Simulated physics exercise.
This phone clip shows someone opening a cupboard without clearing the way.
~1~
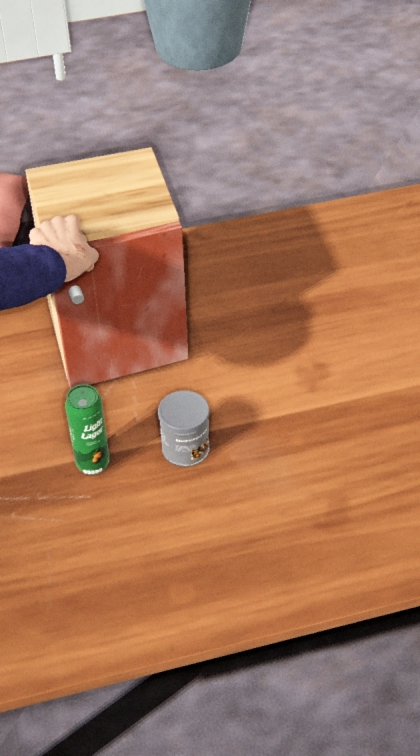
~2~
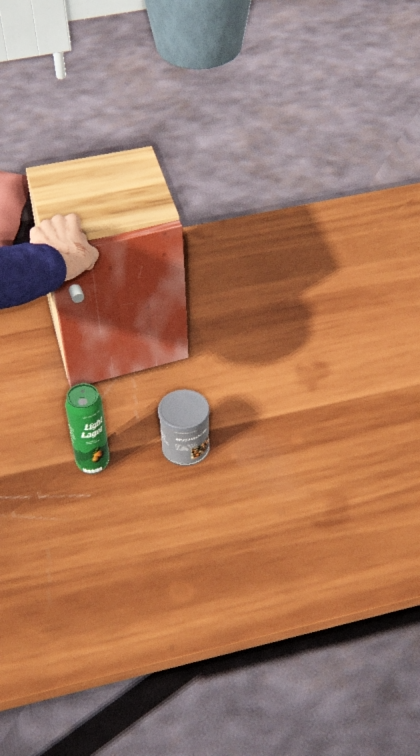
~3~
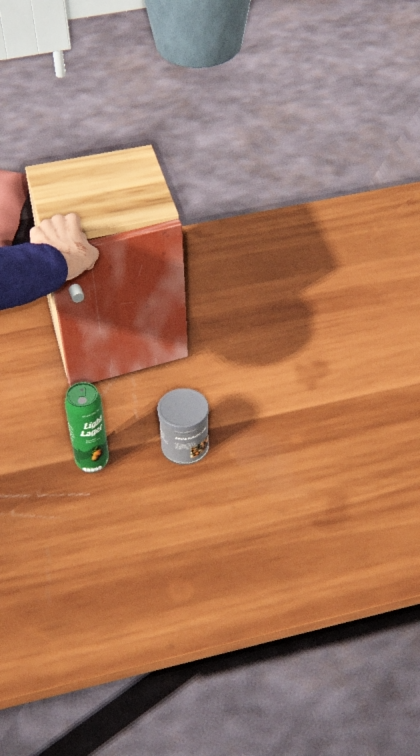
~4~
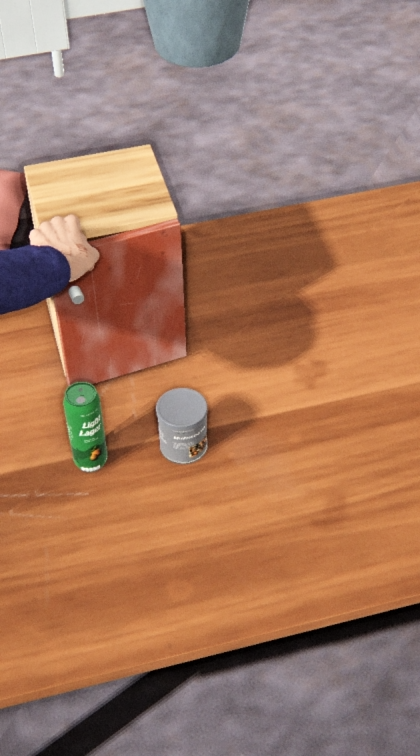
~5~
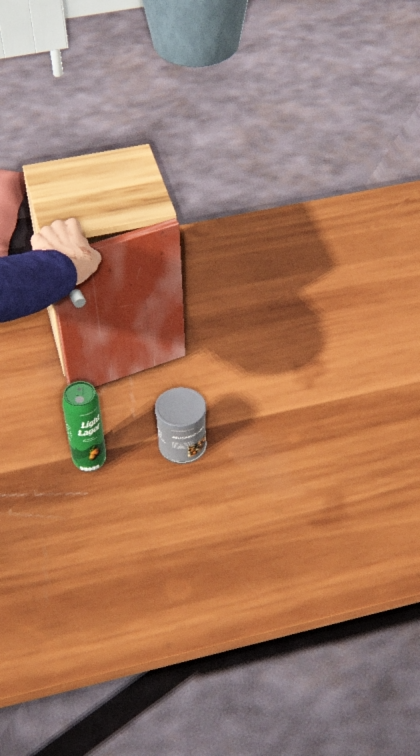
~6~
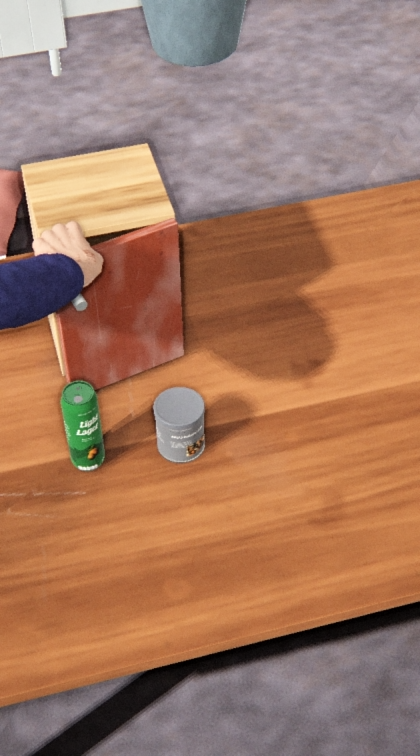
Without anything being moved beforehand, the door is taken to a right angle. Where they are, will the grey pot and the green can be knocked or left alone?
The grey pot is shifted; the green can stays still.
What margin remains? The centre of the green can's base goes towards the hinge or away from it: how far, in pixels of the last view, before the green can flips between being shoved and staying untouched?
About 20 pixels, up.
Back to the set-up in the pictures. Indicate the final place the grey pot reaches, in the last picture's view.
Its middle settles near (239, 425) in the last picture.
Then, 1.62 s after the last picture, door 64° open; grey pot moving near (185, 426); green can at rest near (84, 428).
Then, 2.02 s after the last picture, door 76° open; grey pot moved about its own width near (210, 428); green can at rest near (84, 428).
Then, 2.34 s after the last picture, door 87° open; grey pot moved about its own width near (232, 426); green can at rest near (84, 428).
At rest, the grey pot gets shoved, near (240, 425); the green can stays untouched, near (84, 428).
